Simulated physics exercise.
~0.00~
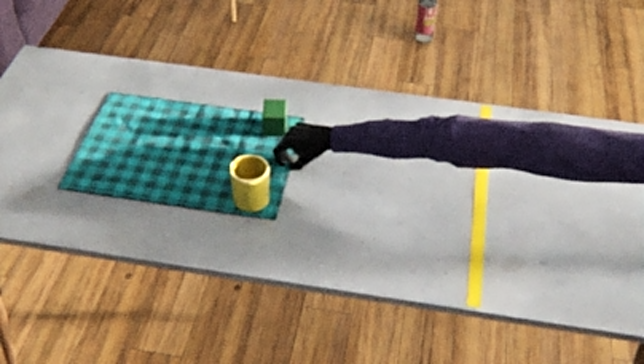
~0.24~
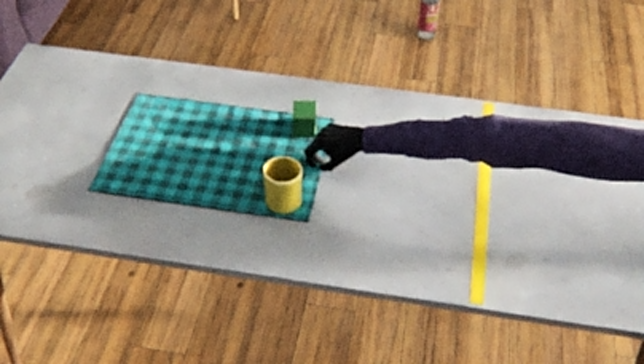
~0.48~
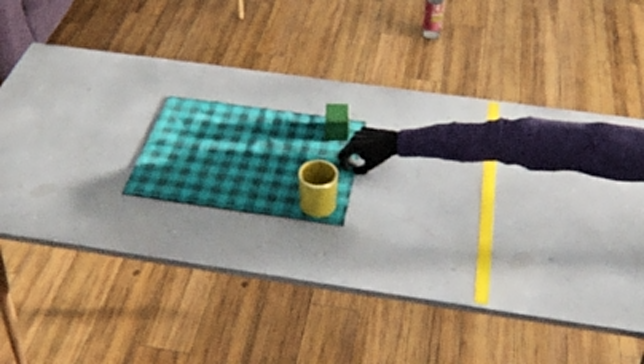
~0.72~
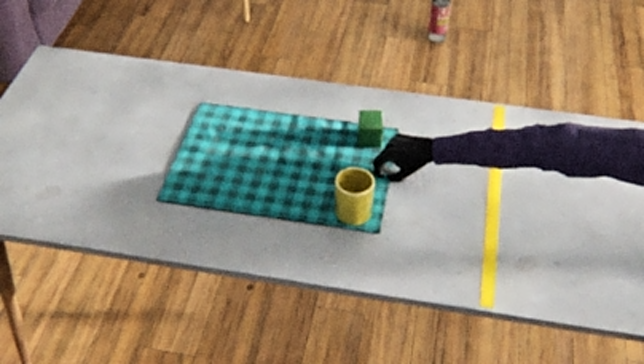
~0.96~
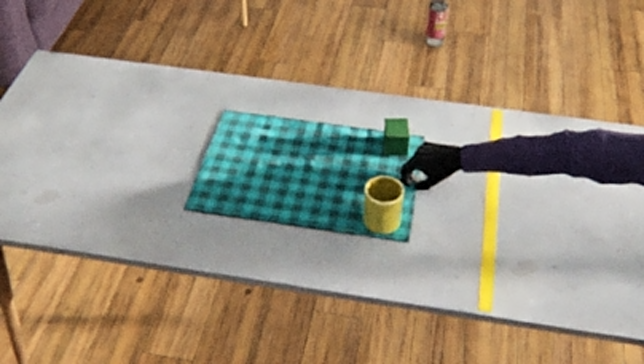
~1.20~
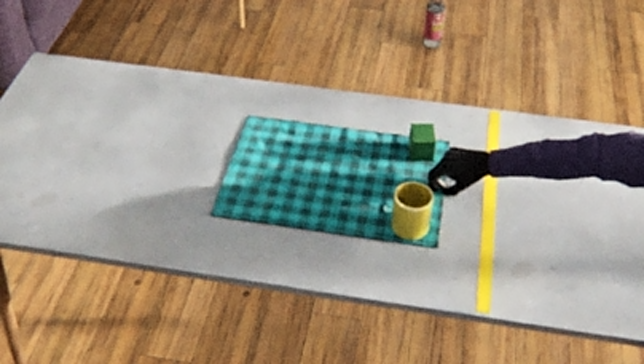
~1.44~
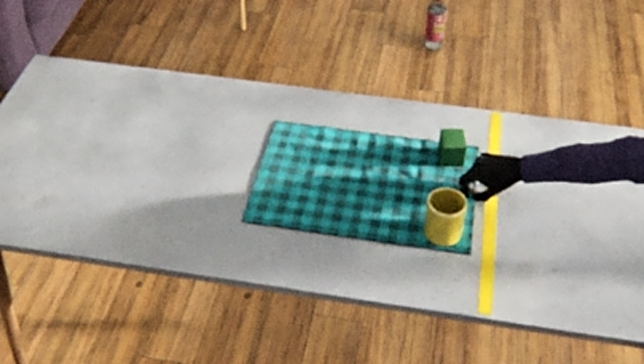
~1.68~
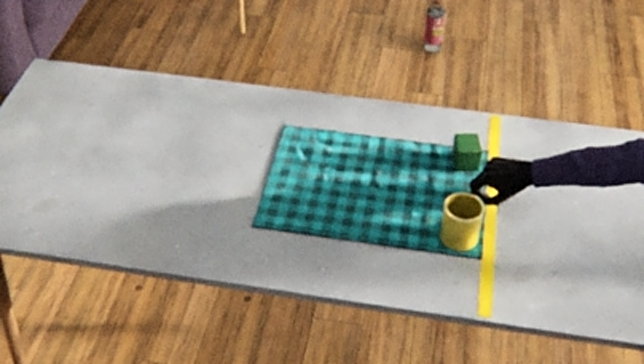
A gloved hand pulls a turquoise checked cloth right to yellow tape, mug and block aboard.
